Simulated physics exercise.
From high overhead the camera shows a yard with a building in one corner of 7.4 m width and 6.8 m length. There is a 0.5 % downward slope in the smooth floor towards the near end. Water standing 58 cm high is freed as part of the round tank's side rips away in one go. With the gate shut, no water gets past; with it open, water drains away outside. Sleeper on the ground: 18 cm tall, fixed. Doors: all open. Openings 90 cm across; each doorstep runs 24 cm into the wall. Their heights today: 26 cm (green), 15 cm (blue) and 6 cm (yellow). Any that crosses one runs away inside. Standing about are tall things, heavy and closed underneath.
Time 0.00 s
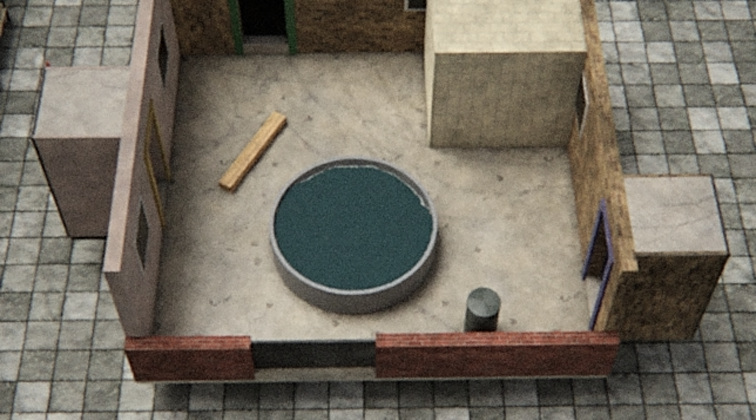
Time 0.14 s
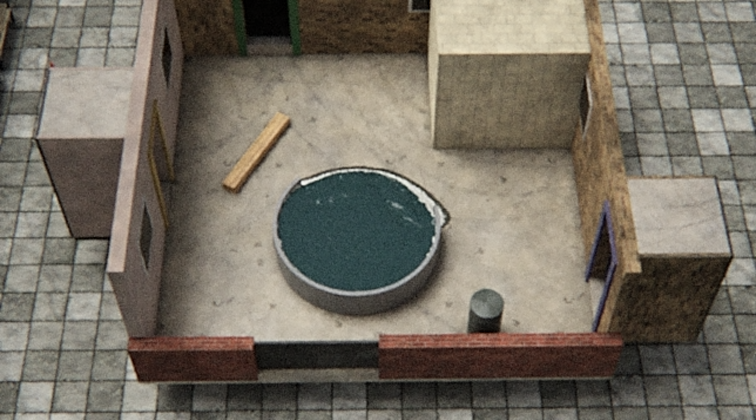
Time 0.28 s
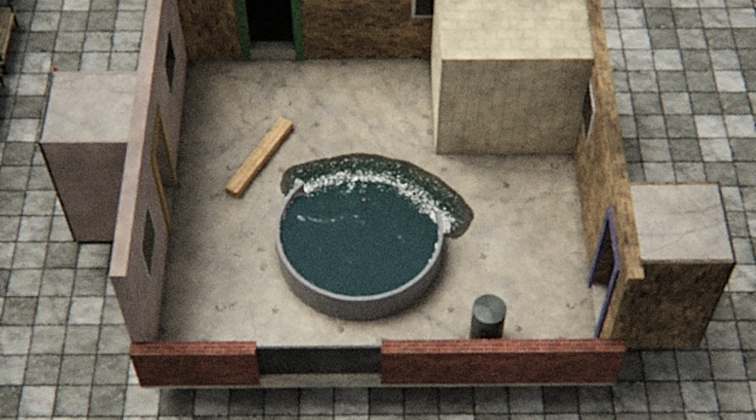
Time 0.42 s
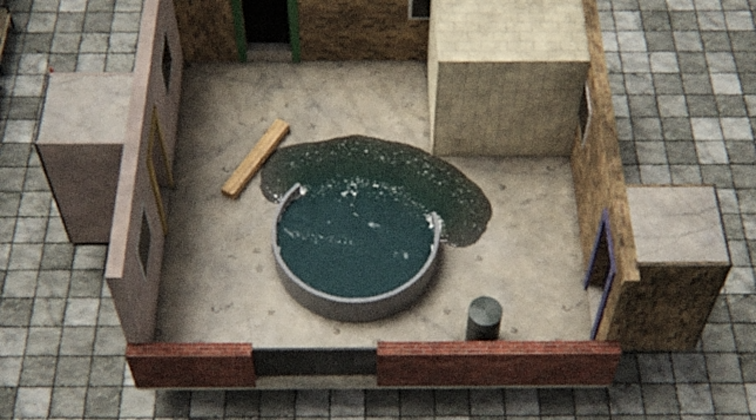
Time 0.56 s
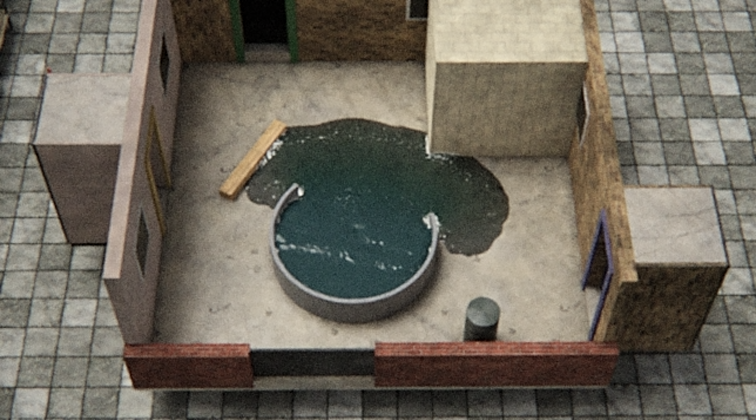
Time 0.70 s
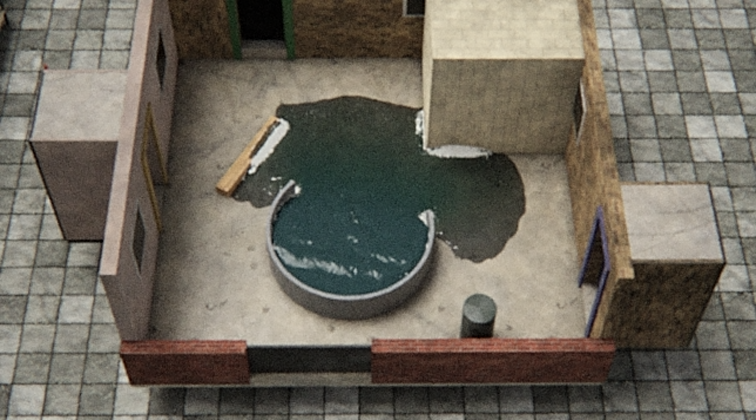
Water bursts through the far side of a round tank and spreads across the yard floor.
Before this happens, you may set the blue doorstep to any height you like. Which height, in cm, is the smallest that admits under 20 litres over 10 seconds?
The smallest is close to 8.5 cm.
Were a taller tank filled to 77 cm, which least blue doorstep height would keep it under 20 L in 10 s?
Around 12.5 cm high.
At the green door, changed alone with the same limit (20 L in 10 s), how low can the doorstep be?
Green: Roughly 13.0 cm.
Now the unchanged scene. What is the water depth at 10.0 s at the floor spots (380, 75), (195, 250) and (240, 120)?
Depths of roughly 6 cm, 8 cm and 6 cm, in that order.
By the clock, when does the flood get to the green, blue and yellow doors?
Green 1.2 s / blue 2.8 s / yellow 4.5 s.
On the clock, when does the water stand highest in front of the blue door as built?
Roughly 7.5 s.
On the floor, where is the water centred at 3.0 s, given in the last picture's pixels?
My guess is close to (379, 163).
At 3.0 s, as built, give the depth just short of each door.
Door by door in cm - green 18, blue 6, yellow 0.
After 1.4 s water covers 40 % of the floor, deepest (40 cm) near (565, 156); it has not reached the blue door.
After 3.0 s water covers 55 % of the floor, deepest (37 cm) near (399, 97); 6 cm at the blue door, 0 litres in over its 15 cm doorstep.
After 10.0 s water covers 95 % of the floor, deepest (18 cm) near (265, 364); 10 cm at the blue door, 0 litres in over its 15 cm doorstep.
At the blue door as built, the water arrived by 2.8 s and peaked near 14 cm at 7.4 s.
Run again over the same 10 s with other heights there, 36 litres in over 7 cm, 13 litres over 9.5 cm. The limit of 20 litres is kept from about 8.5 cm up.
